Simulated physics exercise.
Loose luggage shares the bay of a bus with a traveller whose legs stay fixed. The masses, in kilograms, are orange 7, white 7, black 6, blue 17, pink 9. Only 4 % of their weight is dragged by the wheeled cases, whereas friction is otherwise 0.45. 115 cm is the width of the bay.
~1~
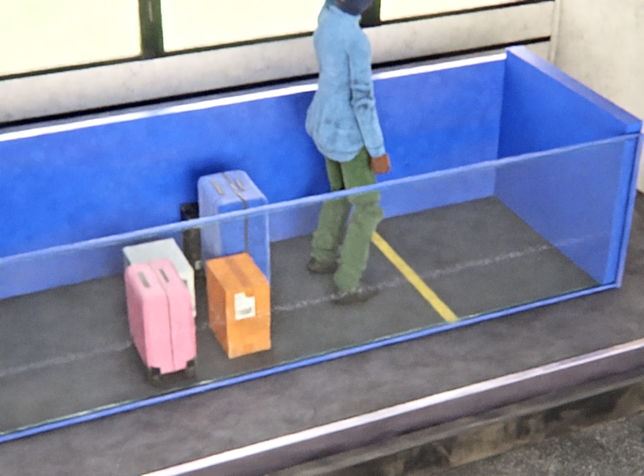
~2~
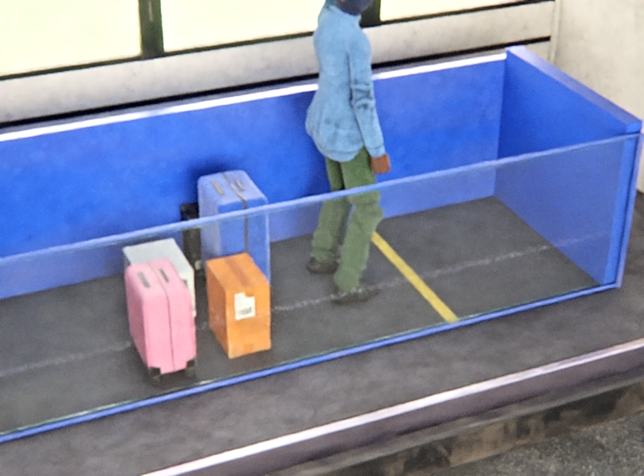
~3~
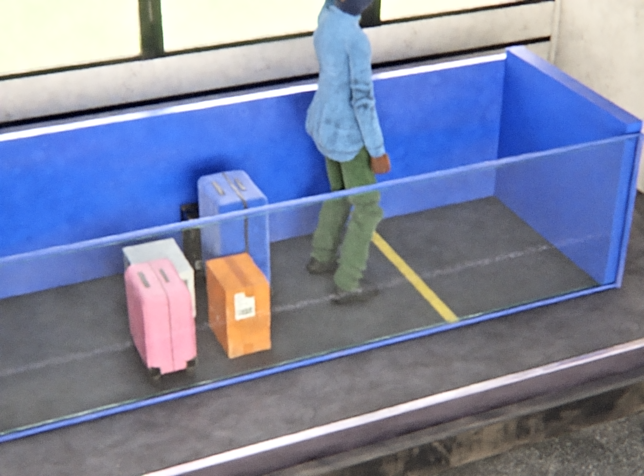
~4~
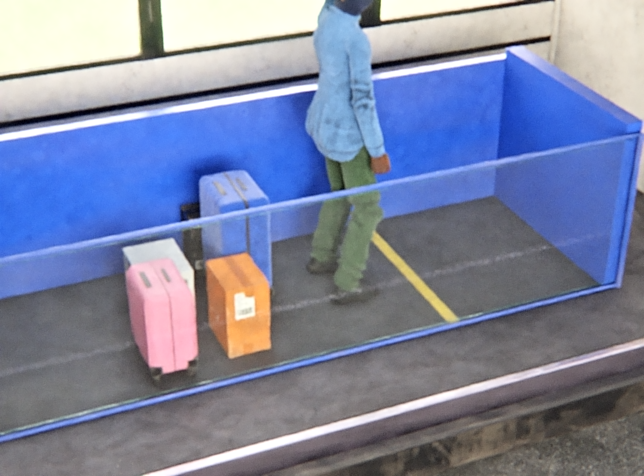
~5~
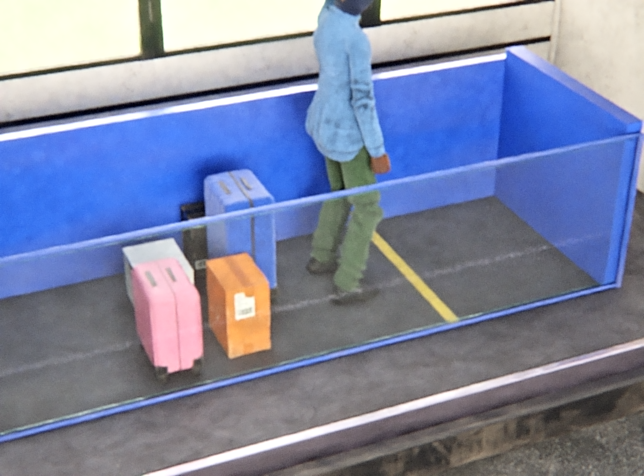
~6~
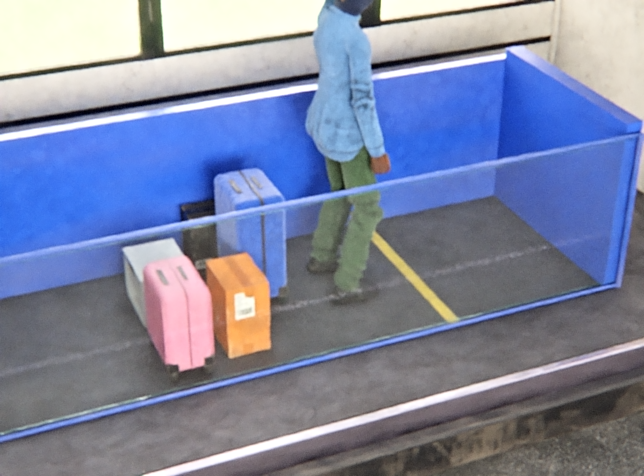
We see a person in a blue jacket and green trousers standing still inside a blue-walled enclosure beside four pieces of luggage; then the blue and pink cases shift slightly to the right, while the orange and pale ones stay put.
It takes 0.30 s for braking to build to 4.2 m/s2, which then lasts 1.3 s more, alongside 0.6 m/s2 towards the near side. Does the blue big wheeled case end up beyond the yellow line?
No - its middle winds up behind the line.
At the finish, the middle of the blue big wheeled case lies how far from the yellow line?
About 60 cm short.
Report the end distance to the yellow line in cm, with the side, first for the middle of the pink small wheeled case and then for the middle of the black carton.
Pink small wheeled case short by 100, black carton short by 90.
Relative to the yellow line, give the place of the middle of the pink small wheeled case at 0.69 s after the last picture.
Roughly 100 cm short.
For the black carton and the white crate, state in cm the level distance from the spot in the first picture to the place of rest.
Lab note: Black carton at 0, white crate at 0.
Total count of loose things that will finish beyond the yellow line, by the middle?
Count: 0.
Then, 0.29 s after the last picture the blue big wheeled case is 59 cm short of the yellow line, tilted 0°, near (301, 233) in the last picture's view; the pink small wheeled case 113 cm short of the yellow line, tilted 0°.
Then, 0.69 s after the last picture the blue big wheeled case is 58 cm short of the yellow line, tilted 0°, near (301, 232) in the last picture's view.
Then, 1.19 s after the last picture the blue big wheeled case is 58 cm short of the yellow line, tilted 0°, near (301, 232) in the last picture's view; the pink small wheeled case 99 cm short of the yellow line, tilted 0°.
In the final state, orange pack stops short of the yellow line; white crate stops short of the yellow line; black carton stops short of the yellow line; blue big wheeled case stops short of the yellow line; pink small wheeled case stops short of the yellow line.
